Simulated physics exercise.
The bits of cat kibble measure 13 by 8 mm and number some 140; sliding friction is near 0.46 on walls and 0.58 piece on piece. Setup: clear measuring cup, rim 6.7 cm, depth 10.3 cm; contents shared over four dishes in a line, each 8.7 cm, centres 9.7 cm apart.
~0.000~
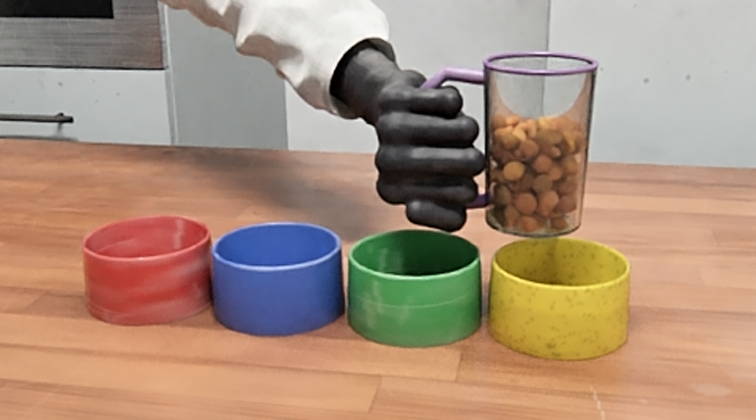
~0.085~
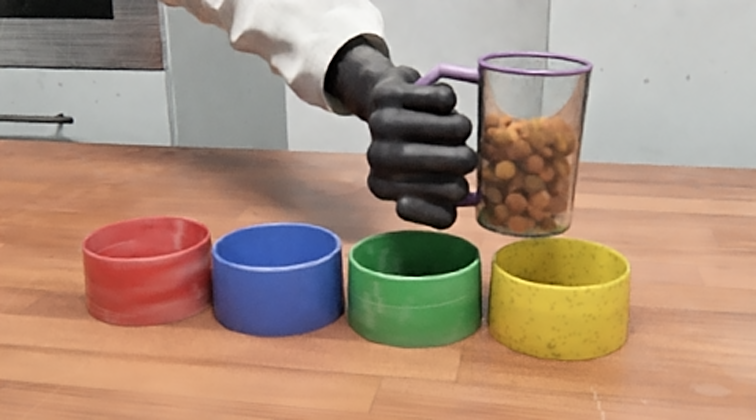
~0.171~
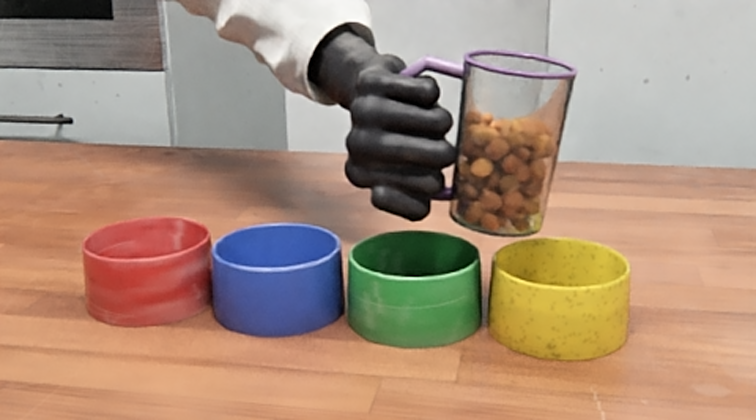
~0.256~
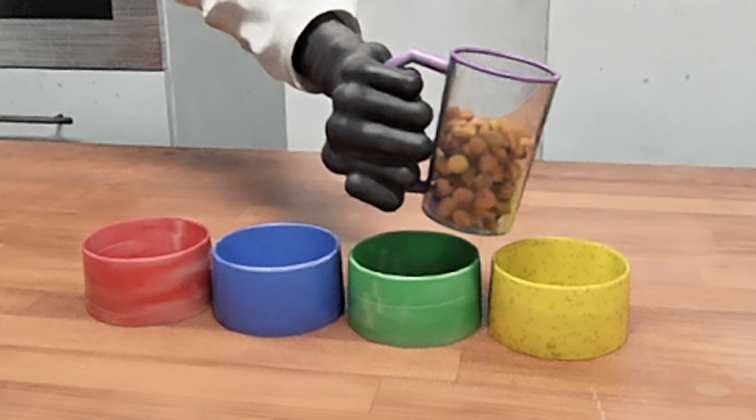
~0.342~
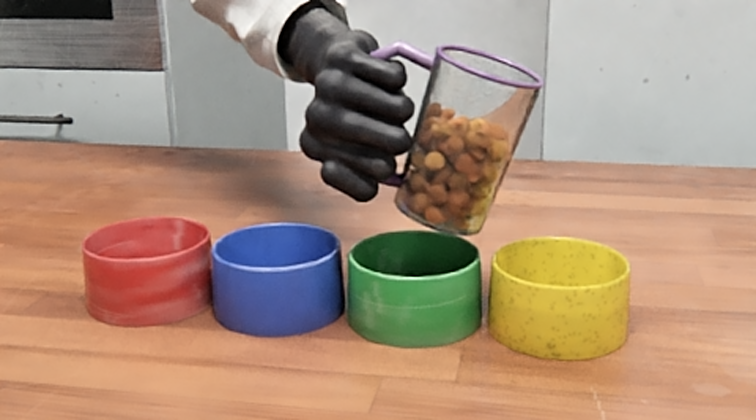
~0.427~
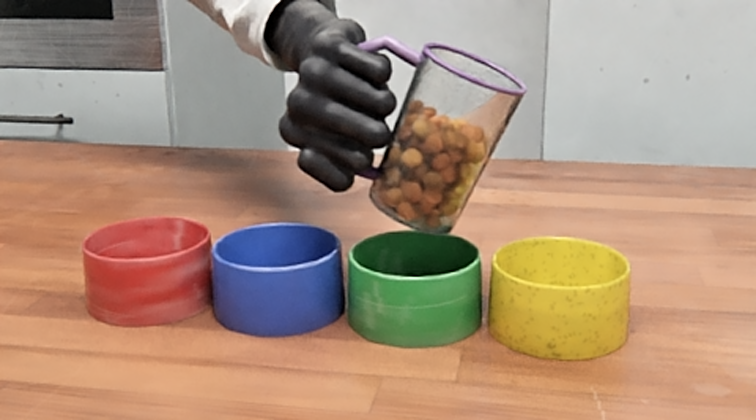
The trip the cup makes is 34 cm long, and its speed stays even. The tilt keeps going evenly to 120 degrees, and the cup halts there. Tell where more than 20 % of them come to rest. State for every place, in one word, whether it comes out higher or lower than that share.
Red dish: Higher, blue dish: Lower, green dish: Lower, yellow dish: Lower, counter: Lower.
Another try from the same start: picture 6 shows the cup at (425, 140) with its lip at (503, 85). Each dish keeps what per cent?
The red dish keeps 100, the blue one 0, the green one 0 and the yellow one 0.
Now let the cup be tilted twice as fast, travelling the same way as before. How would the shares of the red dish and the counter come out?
In the red dish 0; on the counter 10.
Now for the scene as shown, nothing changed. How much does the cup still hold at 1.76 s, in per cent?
Roughly 95 per cent, I'd say.
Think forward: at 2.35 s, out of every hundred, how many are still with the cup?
15 per cent.
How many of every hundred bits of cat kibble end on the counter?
I'd reckon around 0 per cent.
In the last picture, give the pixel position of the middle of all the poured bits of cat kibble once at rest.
Estimated resting centre: Around (149, 273).
After 1.23 s, tilt 73 degrees; cup holds 100 %.
Then, at 1.76 s, tilt 106 degrees; cup holds 95 %, blue 5 %.
Then, at 2.35 s, tilt 120 degrees; cup holds 15 %, red 80 %, blue 5 %.
At rest (3.0 s), red 95 %, blue 5 %, green 0 %, yellow 0 %, counter 0 %.
